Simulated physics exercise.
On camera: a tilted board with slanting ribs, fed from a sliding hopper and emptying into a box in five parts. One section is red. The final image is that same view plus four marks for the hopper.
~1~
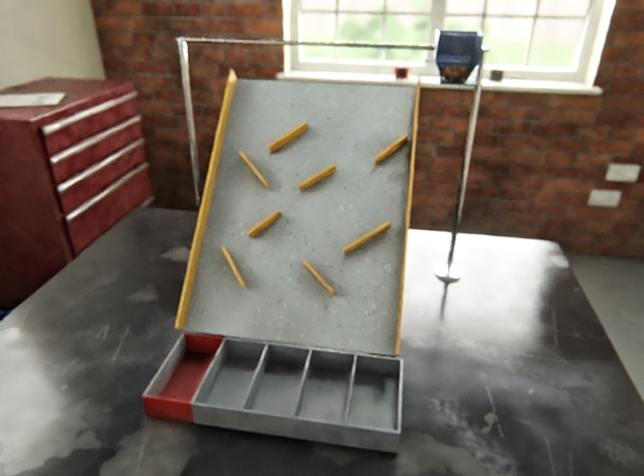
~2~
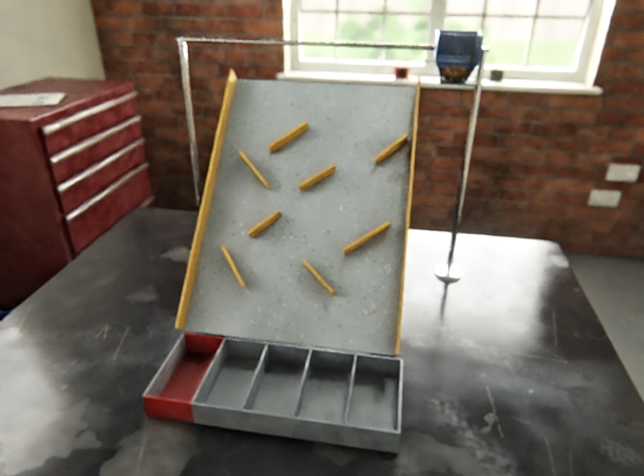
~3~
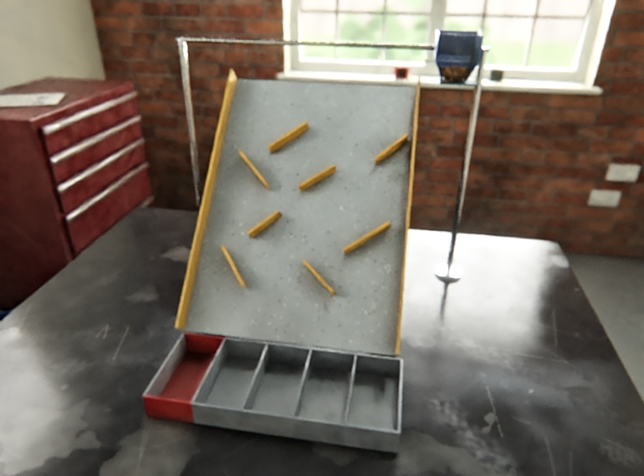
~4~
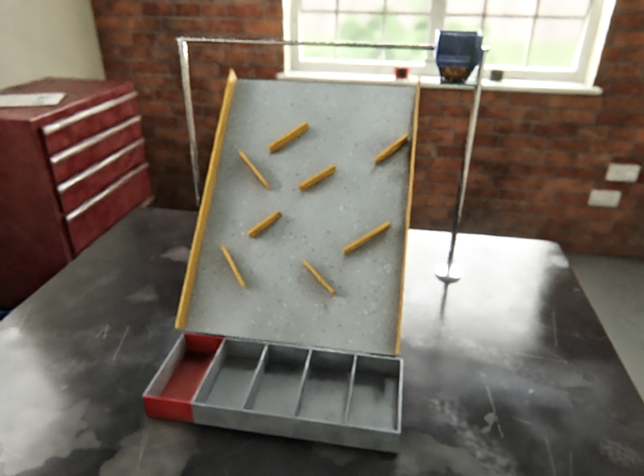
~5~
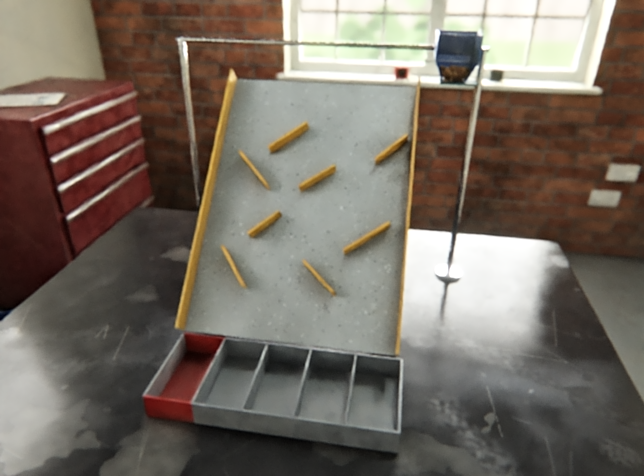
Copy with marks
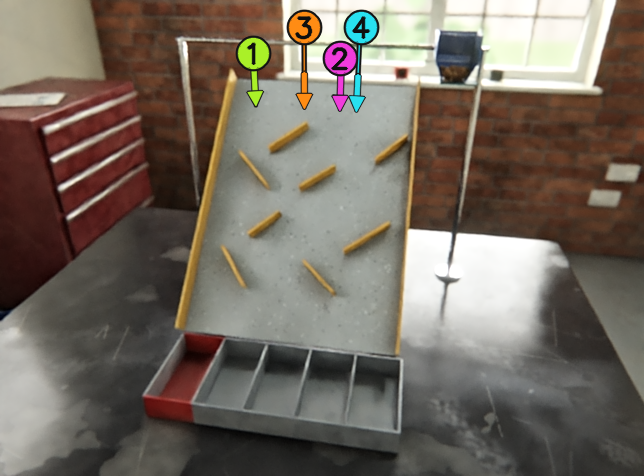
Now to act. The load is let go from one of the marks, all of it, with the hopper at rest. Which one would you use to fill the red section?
Choose 1.
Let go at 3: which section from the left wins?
It is the third one.
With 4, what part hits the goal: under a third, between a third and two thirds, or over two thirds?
It is under a third.
On the marked copy, mark 1 meets the board at (255, 100); mark 2 meets the board at (340, 105); mark 3 meets the board at (304, 103); mark 4 meets the board at (356, 106).
With 1, close to a quarter in the red section, close to half in other sections, close to a quarter outside the box.
With 2, a small share in the red section, the bulk in other sections.
With 3, a small share in the red section, all but a few in other sections.
With 4, only a few in the red section, all but a few in other sections.
